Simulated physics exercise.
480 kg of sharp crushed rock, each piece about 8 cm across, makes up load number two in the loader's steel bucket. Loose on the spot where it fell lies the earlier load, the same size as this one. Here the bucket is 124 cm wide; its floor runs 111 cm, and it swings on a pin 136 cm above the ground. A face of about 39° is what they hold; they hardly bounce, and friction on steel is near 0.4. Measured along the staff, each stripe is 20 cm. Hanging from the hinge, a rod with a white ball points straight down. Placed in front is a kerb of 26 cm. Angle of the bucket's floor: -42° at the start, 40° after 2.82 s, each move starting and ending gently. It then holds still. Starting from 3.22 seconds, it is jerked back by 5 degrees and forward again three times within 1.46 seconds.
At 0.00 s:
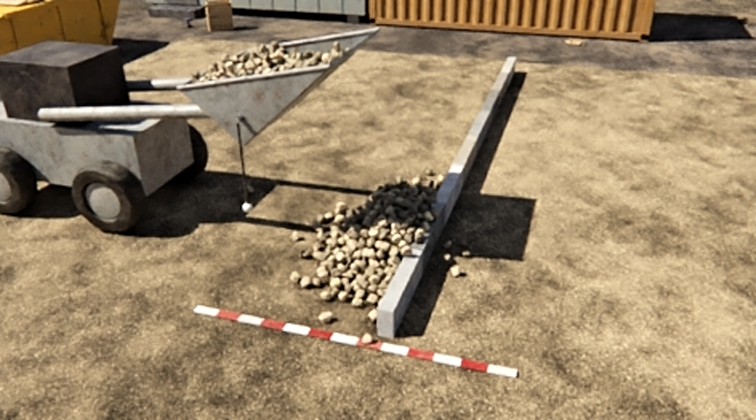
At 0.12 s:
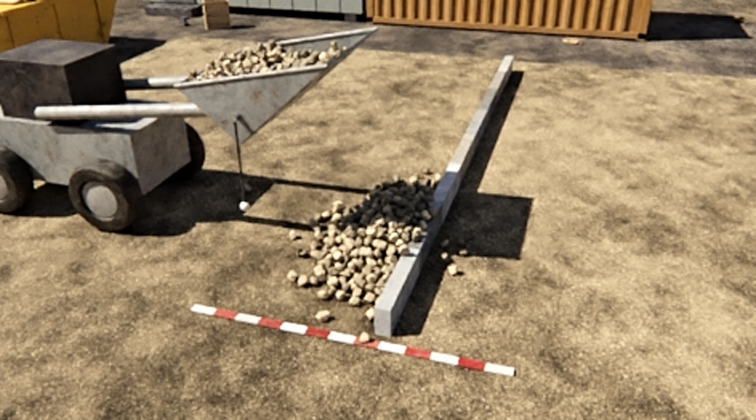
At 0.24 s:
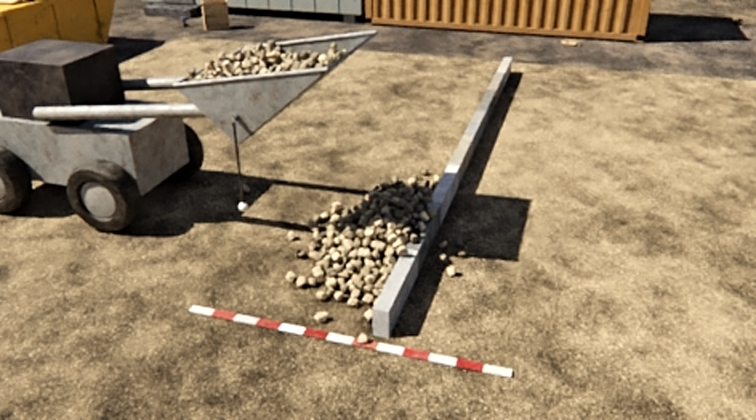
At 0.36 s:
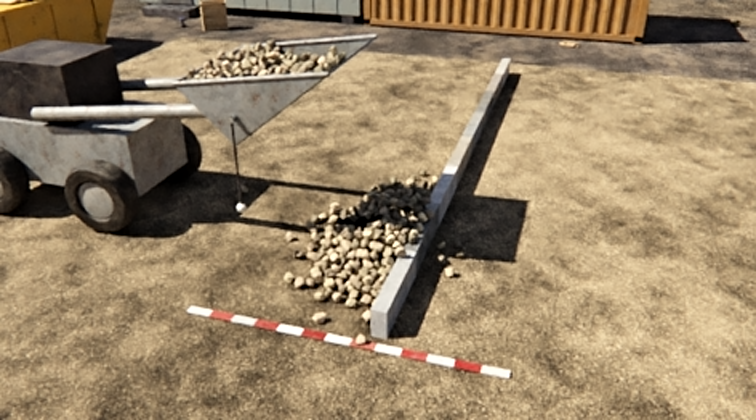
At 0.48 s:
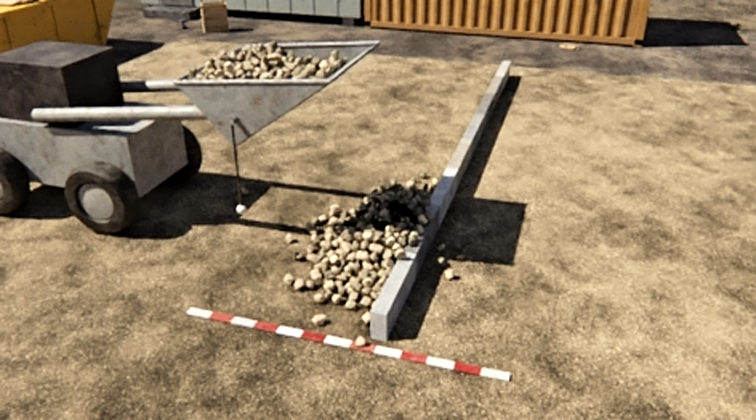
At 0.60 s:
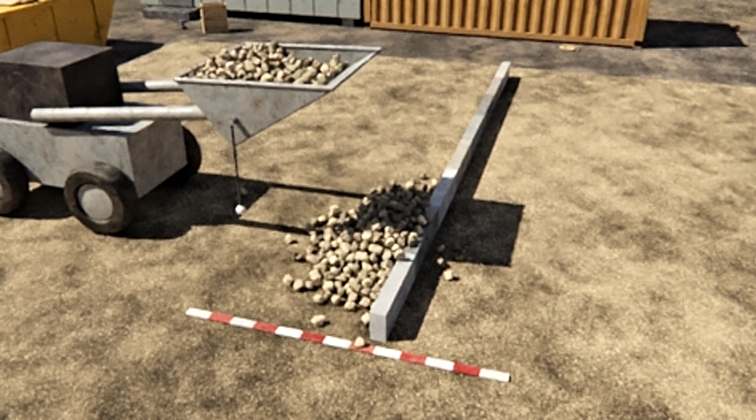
A grey steel bucket full of pale tan stones, on a wheeled grey loader at left, tilts slightly, its raised front lip dipping a little as the stones barely shift. The view looks down on a sunlit dirt yard, an orange container behind, and drifts very slightly. A pile of similar stones rests motionless against a long grey kerb, behind a red-and-white staff, while a white ball hangs beneath the bucket.
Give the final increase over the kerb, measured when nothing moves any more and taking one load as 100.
Close to 1 parts in a hundred.
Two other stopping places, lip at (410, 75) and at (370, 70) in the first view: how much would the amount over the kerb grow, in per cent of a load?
About 85 per cent for the first, 25 per cent for the second.
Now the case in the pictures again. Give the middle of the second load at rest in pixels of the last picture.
The middle lies near (356, 223) in the last picture.
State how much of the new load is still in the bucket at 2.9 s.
Held: Around 20 % of the load.
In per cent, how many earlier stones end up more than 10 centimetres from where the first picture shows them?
5 %.
After 2.1 s the floor is at 27°; in per cent of one load, 100 in the bucket, 99 on this side of the kerb, 1 over the kerb; the foremost stones are at (438, 247).
After 2.9 s the floor is at 40°; in per cent of one load, 21 in the bucket, 178 on this side of the kerb, 1 over the kerb; the foremost stones are at (441, 247).
After 5.1 s the floor is at 40°; in per cent of one load, 0 in the bucket, 198 on this side of the kerb, 2 over the kerb; the foremost stones are at (464, 260).
After 7.9 s the floor is at 40°; in per cent of one load, 0 in the bucket, 198 on this side of the kerb, 2 over the kerb; the foremost stones are at (464, 260). Net gain over the kerb, 1.
